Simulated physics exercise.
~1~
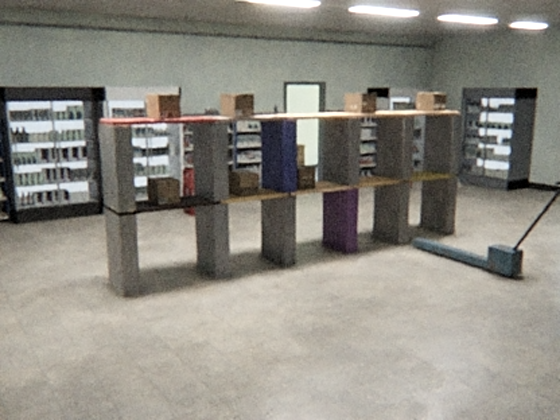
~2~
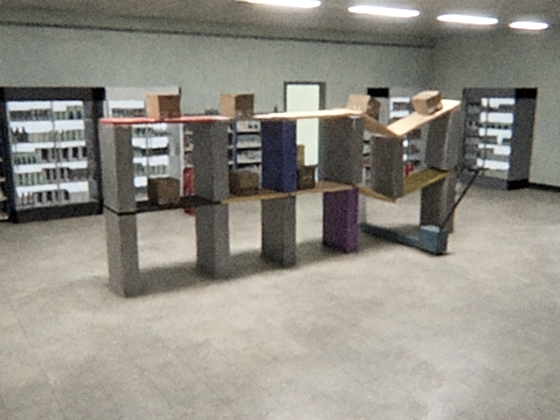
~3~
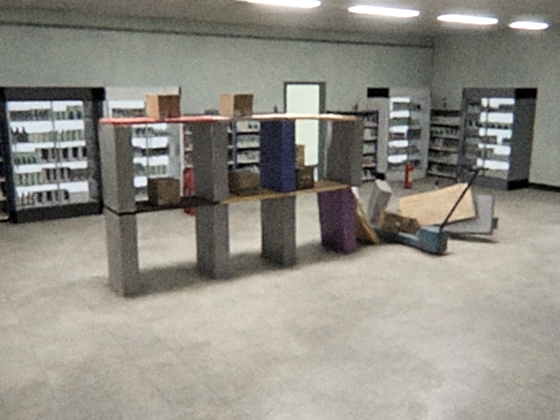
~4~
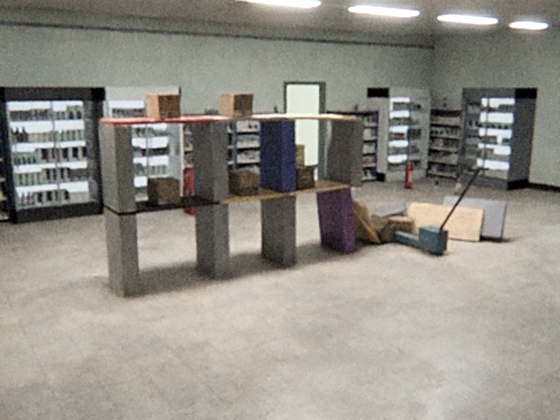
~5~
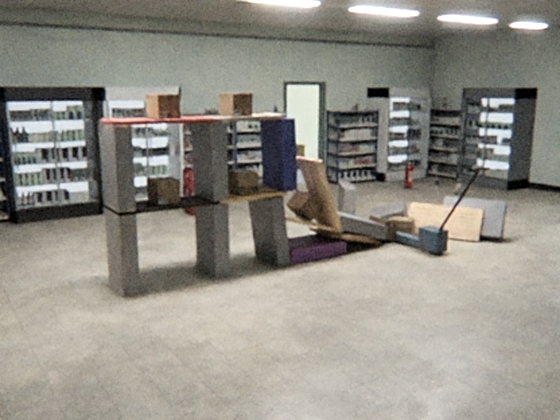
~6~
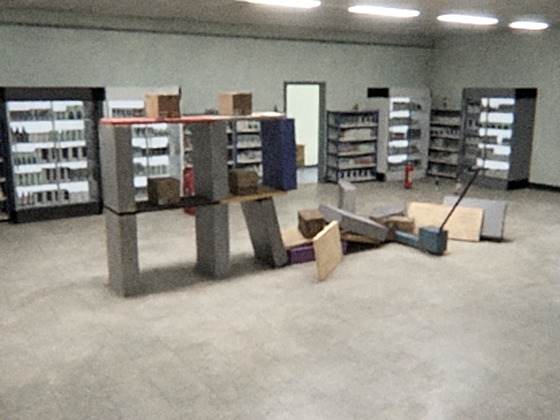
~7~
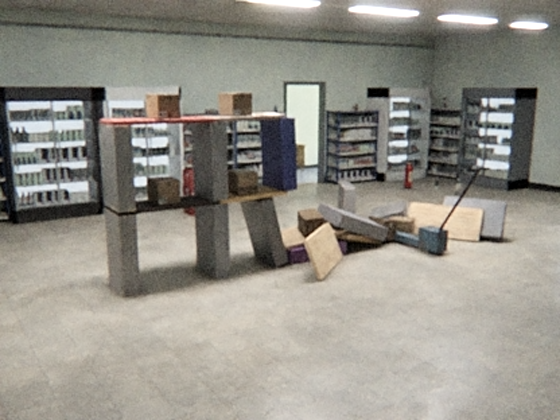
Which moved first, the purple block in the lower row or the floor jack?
The floor jack moved first, sliding in at the right end while the purple block was still standing. The purple block toppled onto its side later.
